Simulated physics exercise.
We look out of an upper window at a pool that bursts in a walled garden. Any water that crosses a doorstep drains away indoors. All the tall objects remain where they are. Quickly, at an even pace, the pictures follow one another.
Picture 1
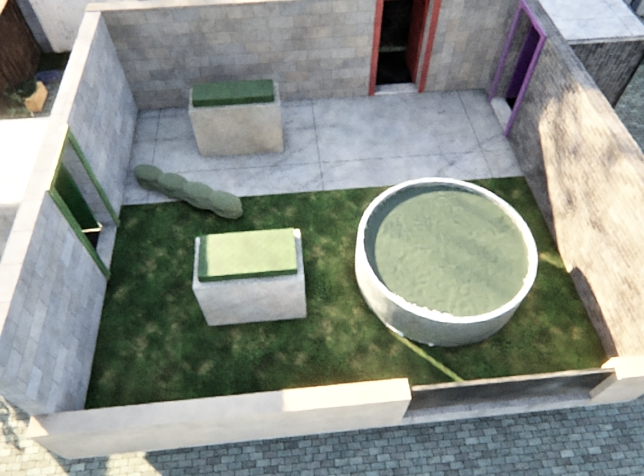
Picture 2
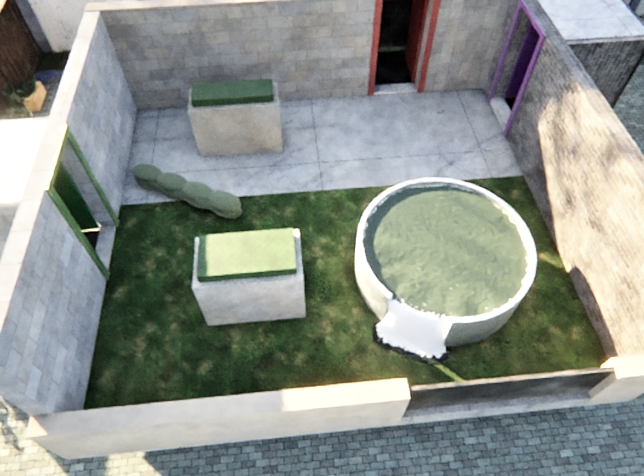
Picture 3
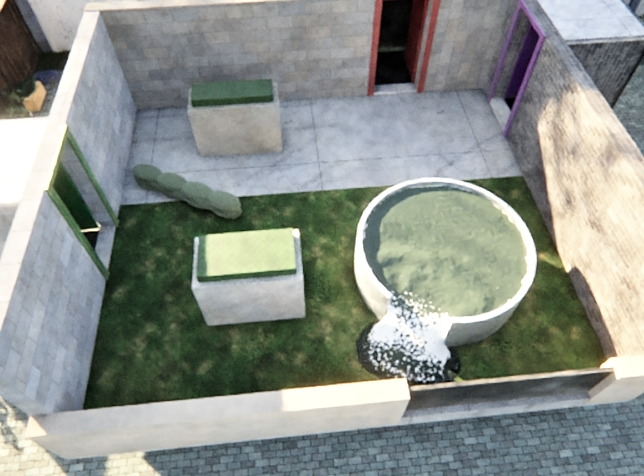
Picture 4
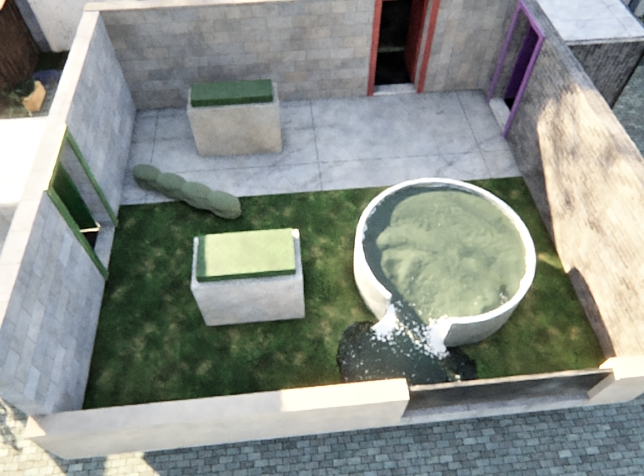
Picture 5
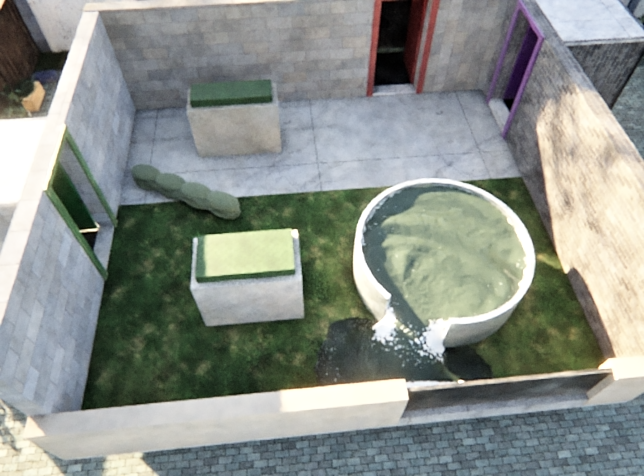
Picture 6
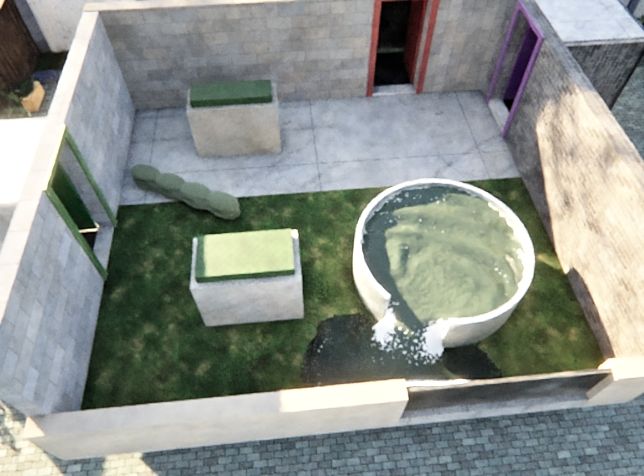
Water bursts from the front of the round pool and spreads darkly across the grass.
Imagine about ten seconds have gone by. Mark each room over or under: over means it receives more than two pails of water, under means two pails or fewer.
Purple door - under; green door - over; red door - under.
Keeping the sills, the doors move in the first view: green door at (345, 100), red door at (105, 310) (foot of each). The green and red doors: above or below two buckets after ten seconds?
I think the green door remains below the mark and the red door crosses the line.
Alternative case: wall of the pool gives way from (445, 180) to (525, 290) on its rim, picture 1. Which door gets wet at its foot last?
My pick is the green one.
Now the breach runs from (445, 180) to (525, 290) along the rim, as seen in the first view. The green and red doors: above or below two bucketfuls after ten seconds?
In short: Green falls short, red exceeds the limit.
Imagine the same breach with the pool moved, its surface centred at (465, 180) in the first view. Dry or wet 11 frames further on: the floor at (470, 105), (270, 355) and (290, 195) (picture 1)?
Taking them in the order asked: Spared, then inundated, then spared.
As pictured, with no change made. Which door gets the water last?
I'd go with the red-painted one.
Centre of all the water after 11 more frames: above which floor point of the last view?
Somewhere around (404, 304) in the last view.
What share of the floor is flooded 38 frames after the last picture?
Some 55 per cent.
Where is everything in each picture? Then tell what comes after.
The first picture shows still water in the pool at (445, 246).
In the second picture, the front is at (445, 350), out from the gap at (414, 328).
In the third picture, the front is at (368, 361), out from the gap at (414, 329).
In the fourth picture, water pours out at (413, 329) and has run to a hidden place.
In the fifth picture, the front is at a hidden place, out from the gap at (412, 329).
In the sixth picture, the front is at a hidden place, out from the gap at (412, 329).
A moment on, water covers 15 % of the floor; the purple door not reached, the green door not reached, the red door not reached.
Next, water covers 25 % of the floor; the purple door not reached, the green door not reached, the red door not reached.
Then, water covers 35 % of the floor; the purple door not reached, the green door wet at the sill, nothing in, the red door not reached.
Later, water covers 55 % of the floor; the purple door not reached, the green door under two buckets in, the red door not reached.
In the end, water covers 85 % of the floor; the purple door wet at the sill, nothing in, the green door far over two buckets in, the red door wet at the sill, nothing in.
